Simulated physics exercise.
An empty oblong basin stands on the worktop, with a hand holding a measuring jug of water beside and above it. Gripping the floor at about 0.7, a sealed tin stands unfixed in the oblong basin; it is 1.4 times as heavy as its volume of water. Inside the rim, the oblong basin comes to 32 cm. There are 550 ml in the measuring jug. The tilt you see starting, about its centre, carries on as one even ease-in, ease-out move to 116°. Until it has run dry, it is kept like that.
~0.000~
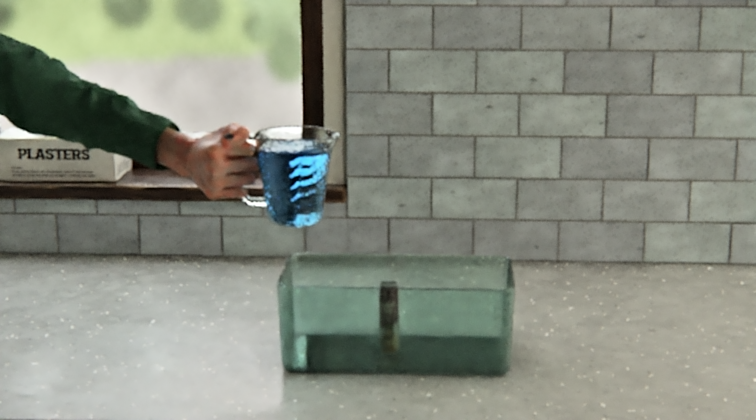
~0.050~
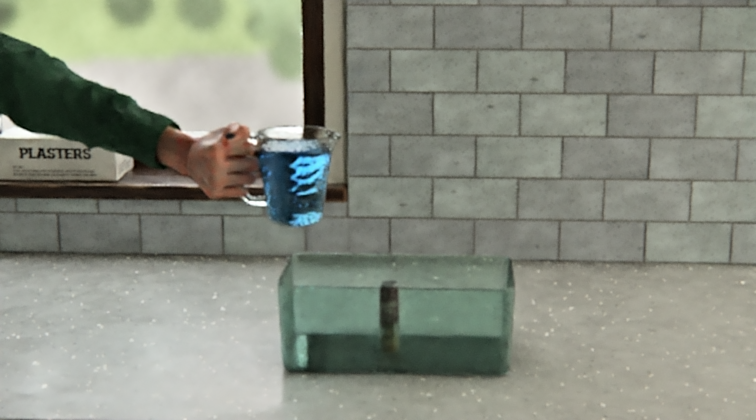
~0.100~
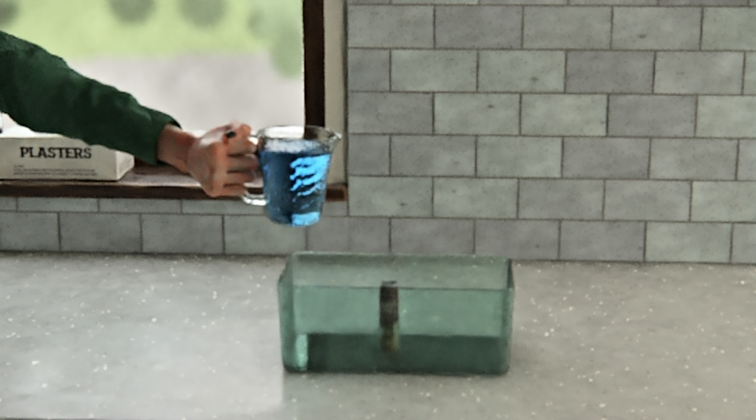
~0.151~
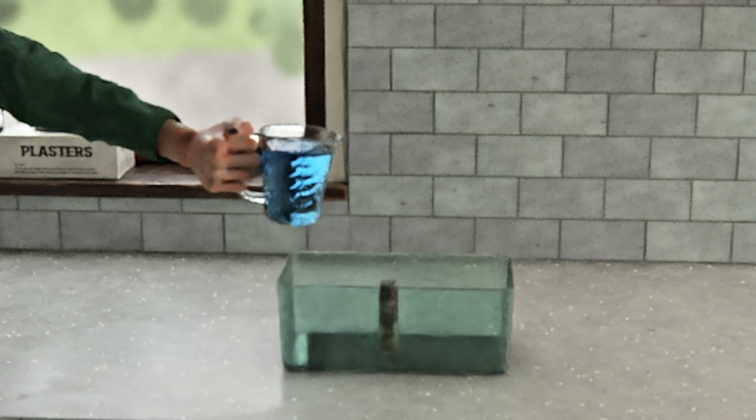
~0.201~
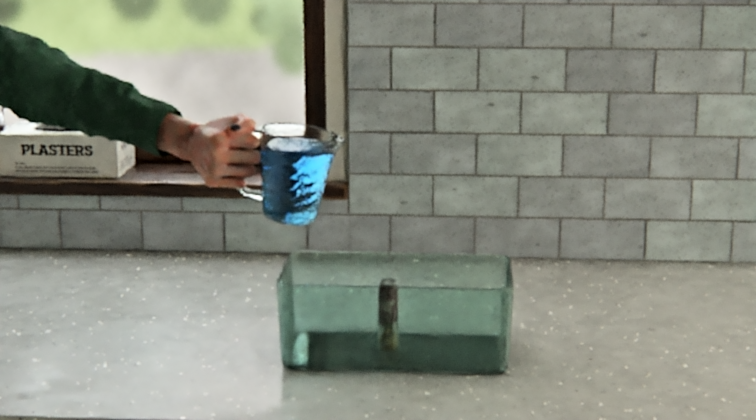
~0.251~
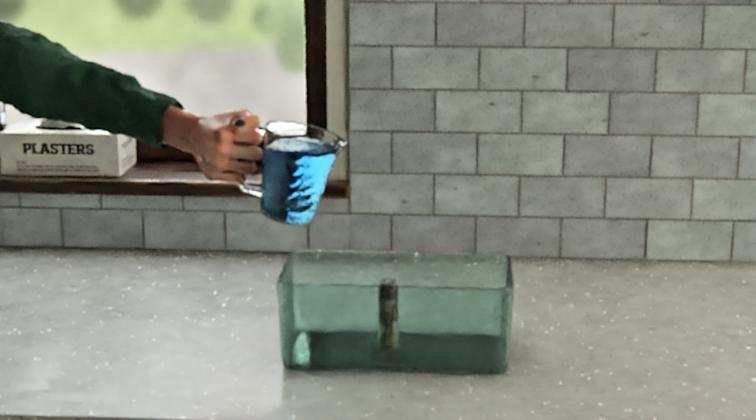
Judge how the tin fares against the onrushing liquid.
It gets tipped over.
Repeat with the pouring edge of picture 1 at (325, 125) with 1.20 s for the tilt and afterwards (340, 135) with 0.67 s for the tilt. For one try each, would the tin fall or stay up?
The tin overturns the first time and overturns the second time.
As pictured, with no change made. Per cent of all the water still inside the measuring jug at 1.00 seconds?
12 %.
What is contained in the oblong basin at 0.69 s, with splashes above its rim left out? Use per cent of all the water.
8 %, more or less.
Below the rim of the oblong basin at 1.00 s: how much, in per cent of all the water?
Around 74 in a hundred.
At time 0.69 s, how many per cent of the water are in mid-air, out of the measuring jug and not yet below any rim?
Around 20 in a hundred.
Then, 0.69 s in, the tilt is 71° and 73 per cent is still to pour; the tin stands where it began.
Then, 1.00 s in, the tilt is 109° and 12 per cent is still to pour; the tin stands where it began.
Then, 1.34 s in, the tilt is 116° and 0 per cent is still to pour; the tin lies on its side.
Then, 1.70 s in, the tilt is 116° and 0 per cent is still to pour; the tin lies on its side.
Finally, the tin lies on its side.
